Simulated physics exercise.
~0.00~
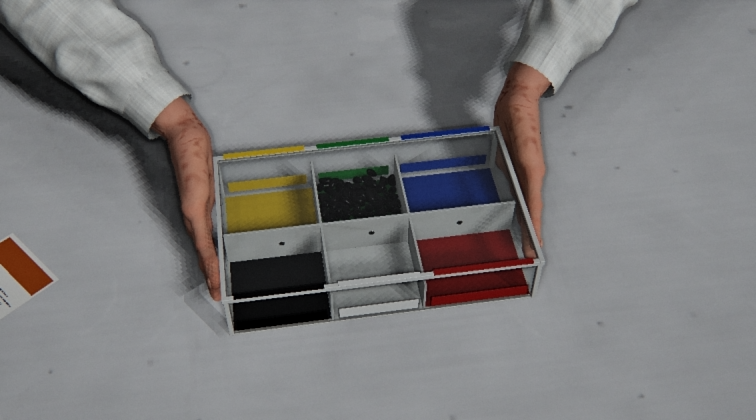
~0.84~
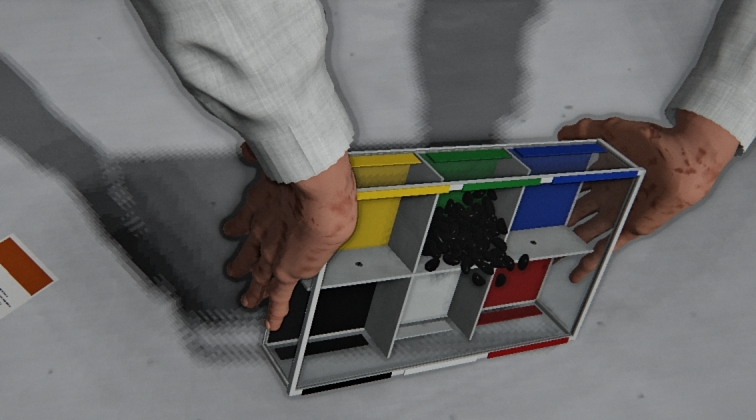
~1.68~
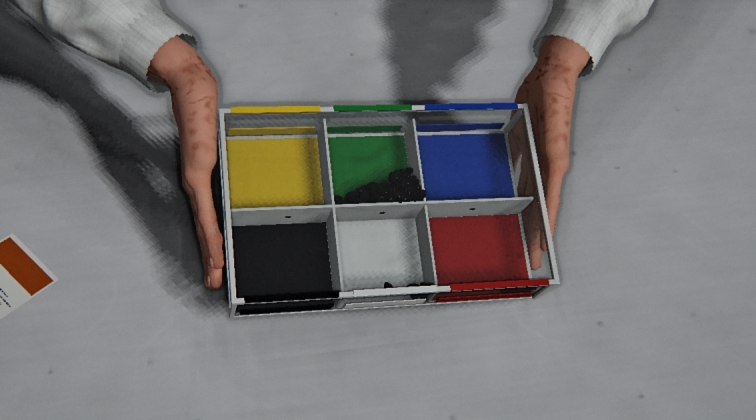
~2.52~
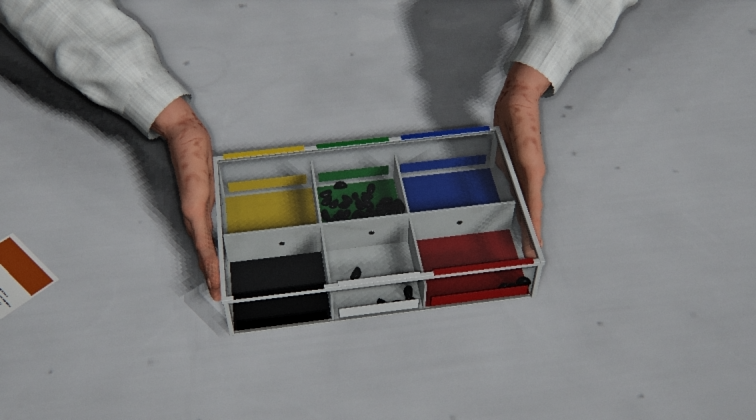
Two hands tilt a divided box up and back, leaving most black beans in green.
